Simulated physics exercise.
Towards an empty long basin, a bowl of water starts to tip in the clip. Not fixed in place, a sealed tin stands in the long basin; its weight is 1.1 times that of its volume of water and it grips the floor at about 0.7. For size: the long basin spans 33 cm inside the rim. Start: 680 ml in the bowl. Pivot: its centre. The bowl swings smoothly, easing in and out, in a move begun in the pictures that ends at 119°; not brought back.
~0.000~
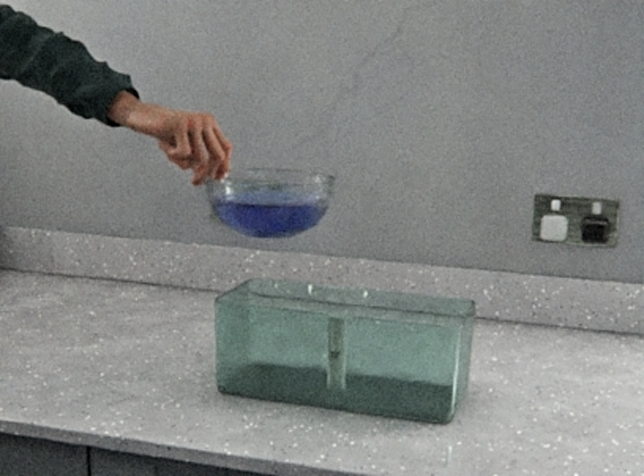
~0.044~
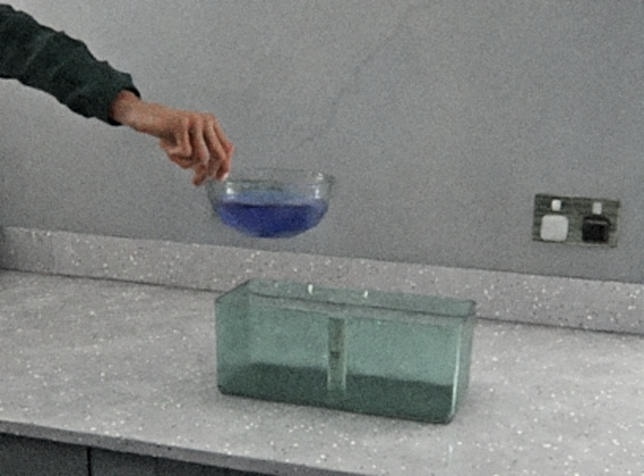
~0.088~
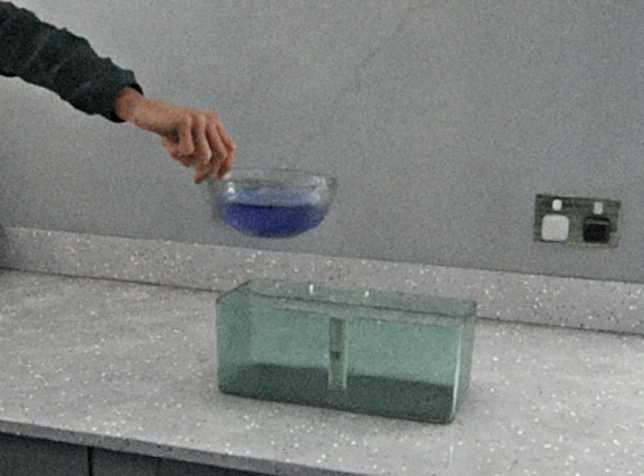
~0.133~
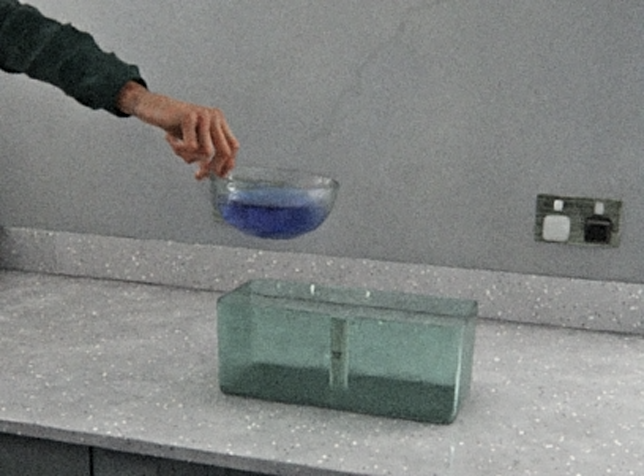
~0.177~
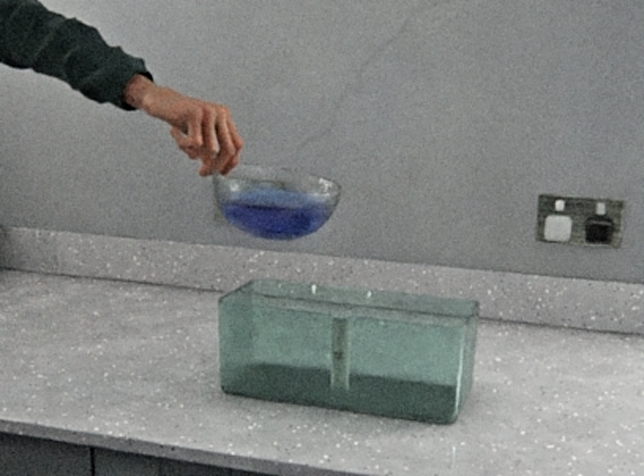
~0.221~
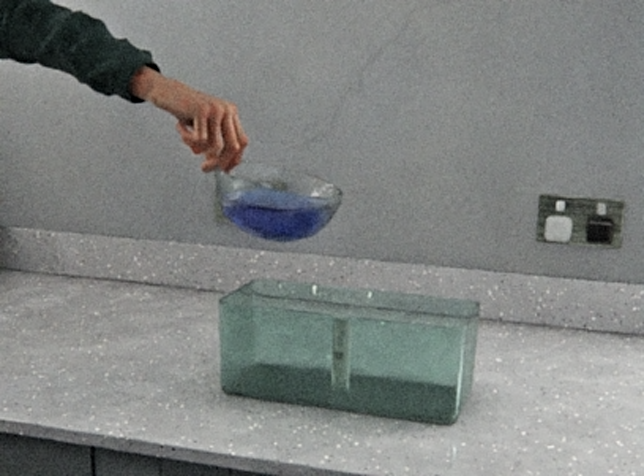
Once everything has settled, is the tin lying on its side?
No.
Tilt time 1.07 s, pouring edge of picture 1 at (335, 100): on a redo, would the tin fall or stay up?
It tumbles.
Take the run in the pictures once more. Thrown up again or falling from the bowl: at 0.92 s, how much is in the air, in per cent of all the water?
Roughly 2 %.
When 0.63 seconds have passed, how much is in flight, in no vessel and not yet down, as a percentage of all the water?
Roughly 38 %.
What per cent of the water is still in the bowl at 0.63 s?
Fraction remaining: Approx. 40 per cent.
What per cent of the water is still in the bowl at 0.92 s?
Close to 0 percent of the whole amount.
By 0.63 s the tilt is 75° and 39 per cent is still to pour; the tin stands where it began.
By 0.92 s the tilt is 113° and 0 per cent is still to pour; the tin stands where it began.
By 1.23 s the tilt is 119° and 0 per cent is still to pour; the tin stands where it began.
By 1.57 s the tilt is 119° and 0 per cent is still to pour; the tin stands where it began.
At rest the tin stands where it began.
